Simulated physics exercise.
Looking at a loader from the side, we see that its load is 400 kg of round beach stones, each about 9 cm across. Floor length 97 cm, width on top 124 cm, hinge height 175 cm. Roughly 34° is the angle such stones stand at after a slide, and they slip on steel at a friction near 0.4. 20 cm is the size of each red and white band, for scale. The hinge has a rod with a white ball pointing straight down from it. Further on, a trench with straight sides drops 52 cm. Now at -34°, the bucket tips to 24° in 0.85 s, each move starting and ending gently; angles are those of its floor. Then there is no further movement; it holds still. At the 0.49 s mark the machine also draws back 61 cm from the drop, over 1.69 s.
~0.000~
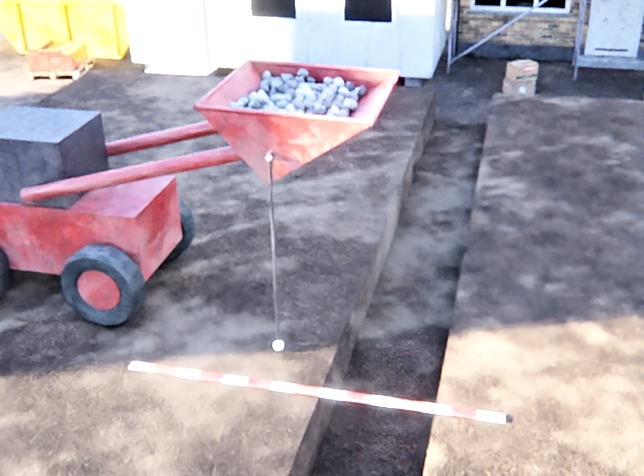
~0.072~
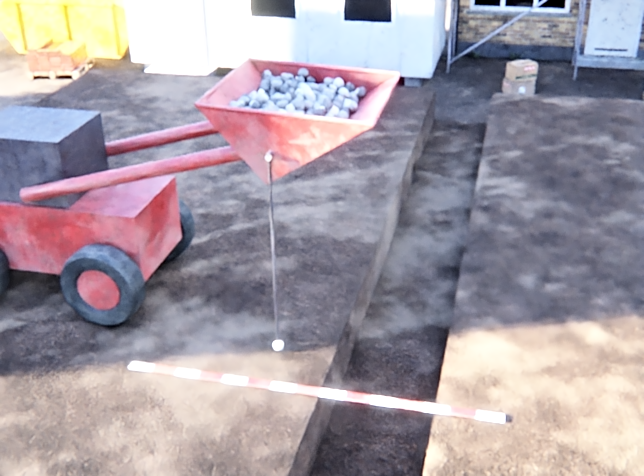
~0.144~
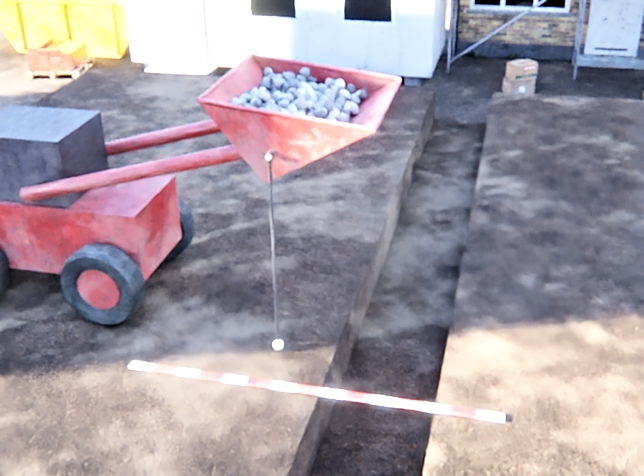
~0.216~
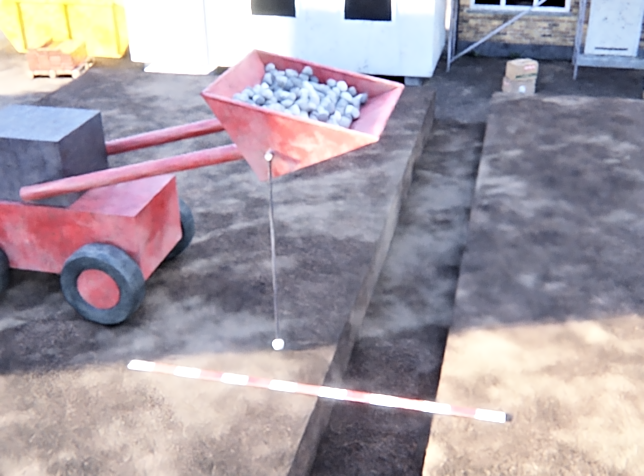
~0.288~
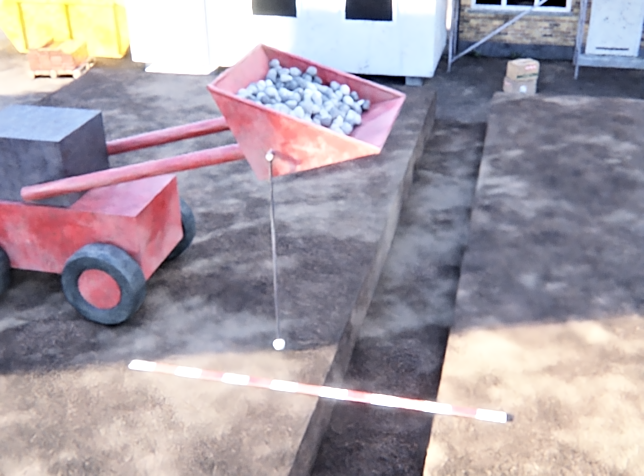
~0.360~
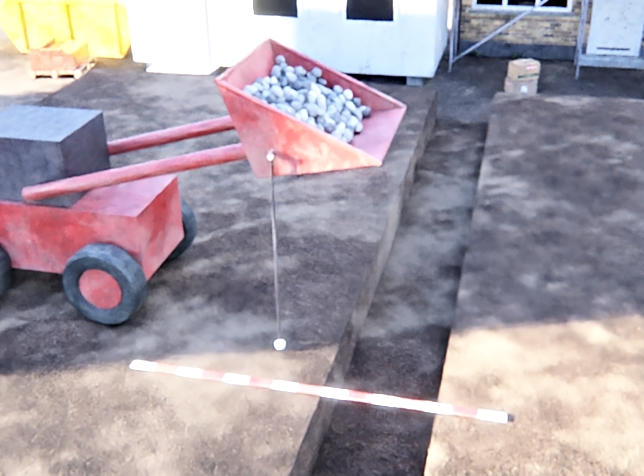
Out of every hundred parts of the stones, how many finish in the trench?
Close to 100 in every hundred.
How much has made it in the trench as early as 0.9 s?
Roughly 5% by that time.
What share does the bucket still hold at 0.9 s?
I'd put it at some 95 per cent.
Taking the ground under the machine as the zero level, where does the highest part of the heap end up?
Height: About 8 cm above ground level.
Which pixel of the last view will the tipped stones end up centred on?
Around (402, 361).
After 0.6 s the floor is at 15°; 100 % in the bucket; the foremost stones are at (349, 157).
After 0.9 s the floor is at 24°; 93 % in the bucket, 7 % in the trench; the foremost stones are at (378, 191).
After 2.6 s the floor is at 24°; 0 % in the bucket, 1 % short of the trench, 98 % in the trench, 1 % past the trench; the foremost stones are at (488, 322).
After 5.4 s the floor is at 24°; 0 % in the bucket, 1 % short of the trench, 98 % in the trench, 1 % past the trench; the foremost stones are at (488, 322).
